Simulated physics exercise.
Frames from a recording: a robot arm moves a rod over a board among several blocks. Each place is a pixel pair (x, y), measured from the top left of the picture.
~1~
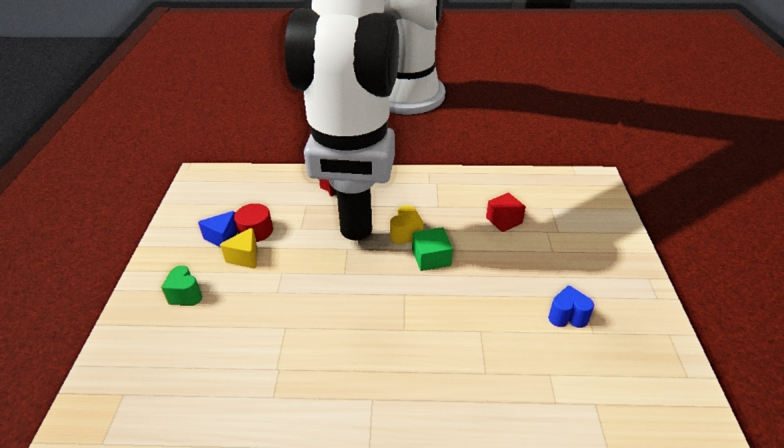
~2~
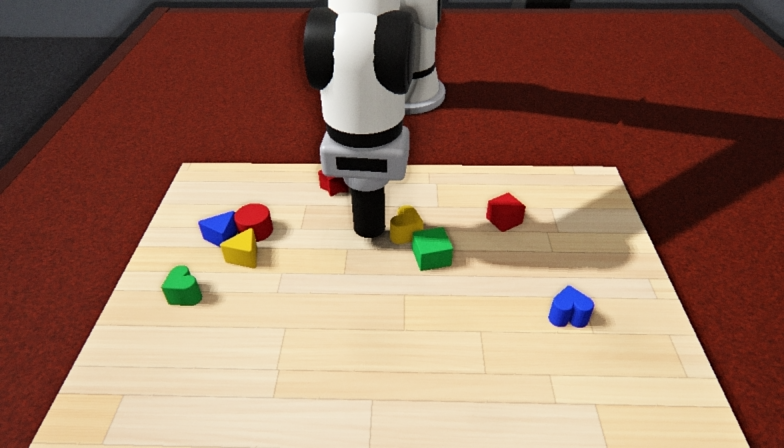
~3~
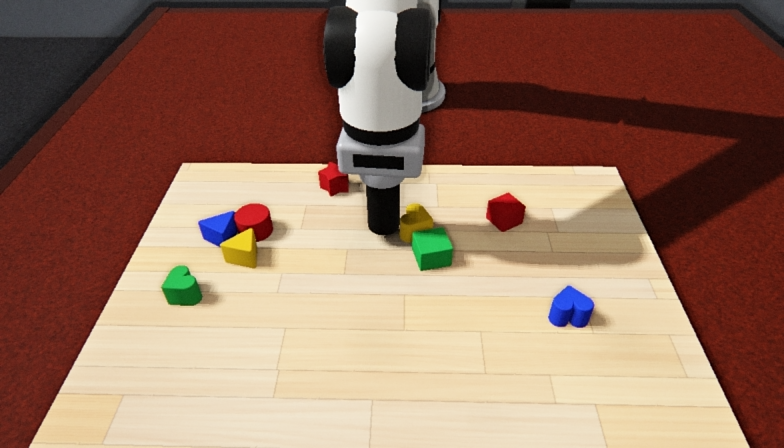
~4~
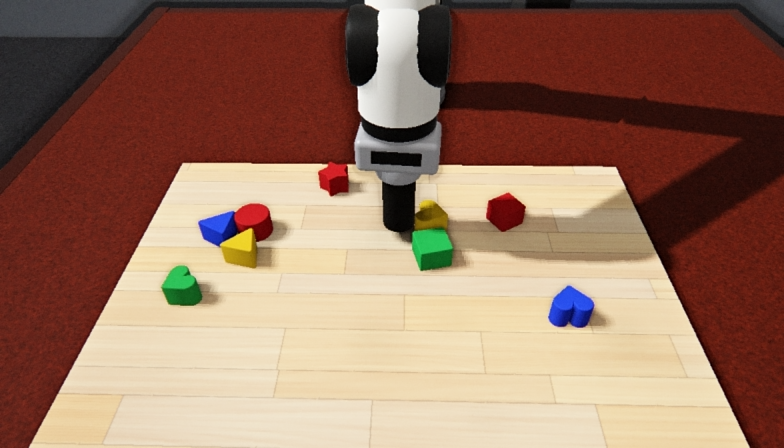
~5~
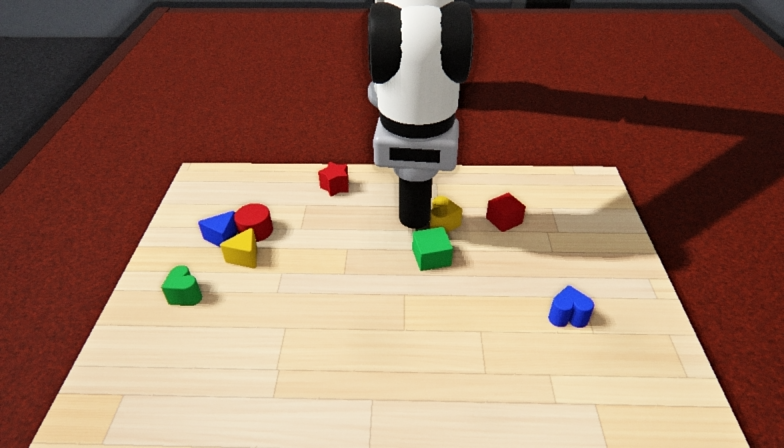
A white robot arm with a black rod slides a short way to the right over a pale wooden board on a dark red surface, seen from above the front by a still camera. Blue and yellow triangles, a red disc and a green heart lie left, small red blocks behind and right, and a blue heart nearer right. The rod nudges a yellow block rightward behind a green one, which barely shifts.
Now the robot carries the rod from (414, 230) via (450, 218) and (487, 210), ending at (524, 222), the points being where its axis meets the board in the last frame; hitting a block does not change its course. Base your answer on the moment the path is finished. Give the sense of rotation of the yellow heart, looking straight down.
It makes a counterclockwise turn.
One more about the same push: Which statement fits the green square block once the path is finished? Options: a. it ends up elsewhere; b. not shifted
The answer is b.
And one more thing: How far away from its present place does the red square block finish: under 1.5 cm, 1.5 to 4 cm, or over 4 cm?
Result: Over 4 cm.
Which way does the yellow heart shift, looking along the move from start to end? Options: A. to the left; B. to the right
Correct choice: A.
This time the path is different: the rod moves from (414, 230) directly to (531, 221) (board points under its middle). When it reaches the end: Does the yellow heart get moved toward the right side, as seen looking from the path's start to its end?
It seems not.
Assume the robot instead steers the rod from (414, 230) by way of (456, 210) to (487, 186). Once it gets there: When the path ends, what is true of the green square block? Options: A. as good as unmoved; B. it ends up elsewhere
A
The first path, step by step. One third of the way, rod at (451, 207); yellow heart at (478, 198), turned 15° anticlockwise; red square block at (513, 203).
Two thirds of the way, rod at (489, 199); yellow heart at (515, 190), turned 20° anticlockwise; red square block at (537, 204), turned 80° clockwise.
At the end, rod at (527, 211); green square block still; yellow heart at (544, 193), turned 50° anticlockwise; red square block at (566, 211), turned 100° clockwise.
